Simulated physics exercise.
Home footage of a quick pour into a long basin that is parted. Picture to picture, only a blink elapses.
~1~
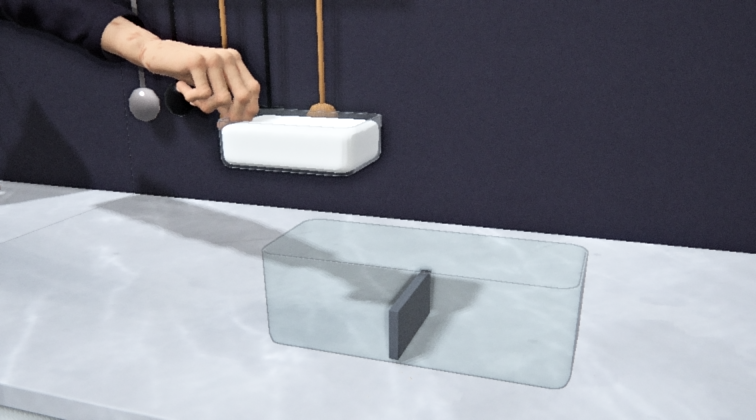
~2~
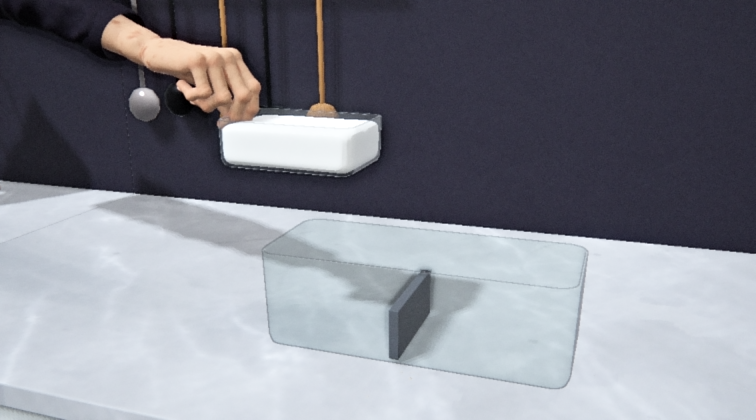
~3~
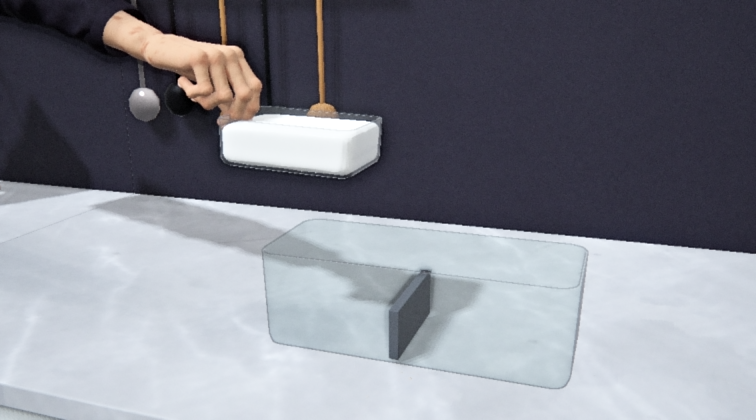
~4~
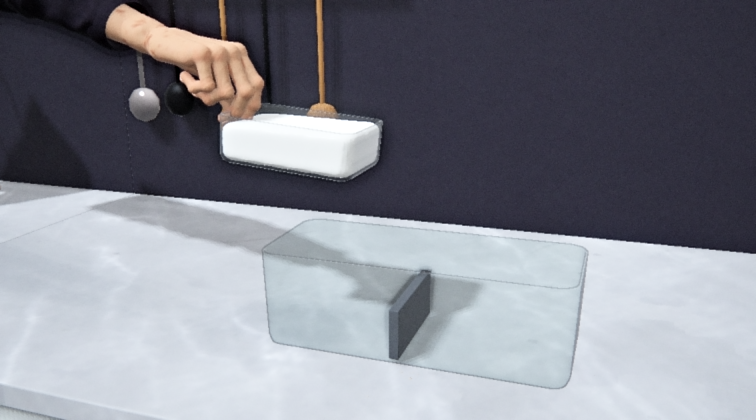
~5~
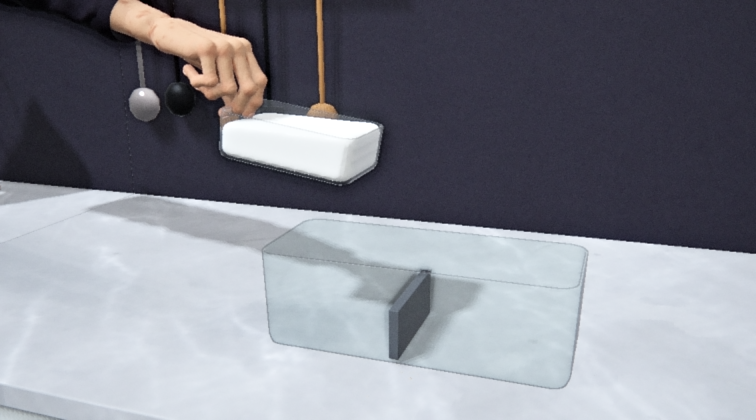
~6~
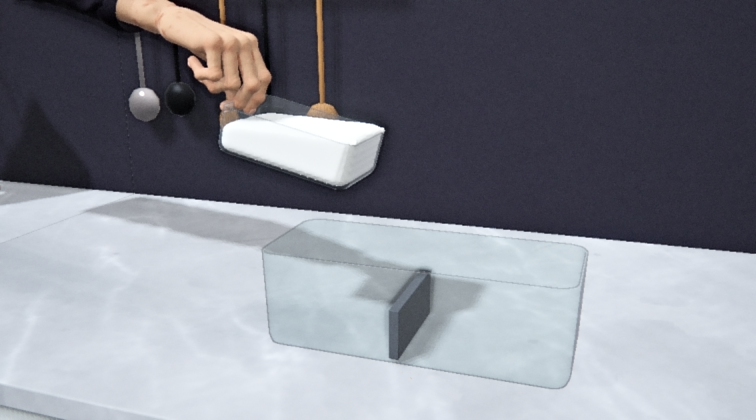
A hand held a small clear container of white milk above a long glass basin with a dark divider, kept it almost still at first, then slowly tilted it down toward the right.
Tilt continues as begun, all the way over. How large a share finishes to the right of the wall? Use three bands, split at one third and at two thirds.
Between a third and two thirds ends up there.
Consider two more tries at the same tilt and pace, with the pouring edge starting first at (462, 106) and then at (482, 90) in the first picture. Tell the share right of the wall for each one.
About 90 per cent, then about 85 per cent.
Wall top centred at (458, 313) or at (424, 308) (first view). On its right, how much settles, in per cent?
Roughly 10 per cent first and roughly 50 per cent second.
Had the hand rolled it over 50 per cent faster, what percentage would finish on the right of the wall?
I'd say roughly 55 in every hundred ends up there.
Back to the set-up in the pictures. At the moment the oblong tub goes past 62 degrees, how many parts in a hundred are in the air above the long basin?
Some 35 per cent, I'd say.
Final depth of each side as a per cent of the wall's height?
The left side sits at 20 per cent and the right side at 30.
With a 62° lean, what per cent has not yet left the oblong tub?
20 %.
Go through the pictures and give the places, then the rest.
It leans 0°; its right rim is at (367, 123); the milk meets the walls at (243, 122) and (368, 128); the long basin's rim runs from (285, 235) to (584, 269); the wall's top is at (411, 290), in the first frame.
It leans 1°; its right rim is at (368, 124); the milk meets the walls at (244, 121) and (368, 128), in the second frame.
It leans 2°; its right rim is at (368, 126); the milk meets the walls at (244, 120) and (369, 130), in the third frame.
It leans 5°; its right rim is at (369, 129); the milk meets the walls at (244, 120) and (369, 131), in the fourth frame.
It leans 9°; its right rim is at (370, 134); the milk meets the walls at (245, 119) and (370, 132), in the fifth frame.
It leans 13°; its right rim is at (370, 140); the milk meets the walls at (245, 119) and (371, 135); 3 per cent is over the edge, in the sixth frame.
A moment on, the oblong tub is tipped part way and 22 per cent is still to pour, 4 is left of the wall and 37 right of it.
Next, the oblong tub is tipped on its side and 5 per cent is still to pour, 26 is left of the wall and 59 right of it.
Then the oblong tub is tipped right over and 0 per cent is still to pour, 33 is left of the wall and 59 right of it.
Later the oblong tub is tipped right over and 0 per cent is still to pour, 34 is left of the wall and 59 right of it.
Finally, 34 per cent lies left of the wall, 59 right of it and 7 outside.
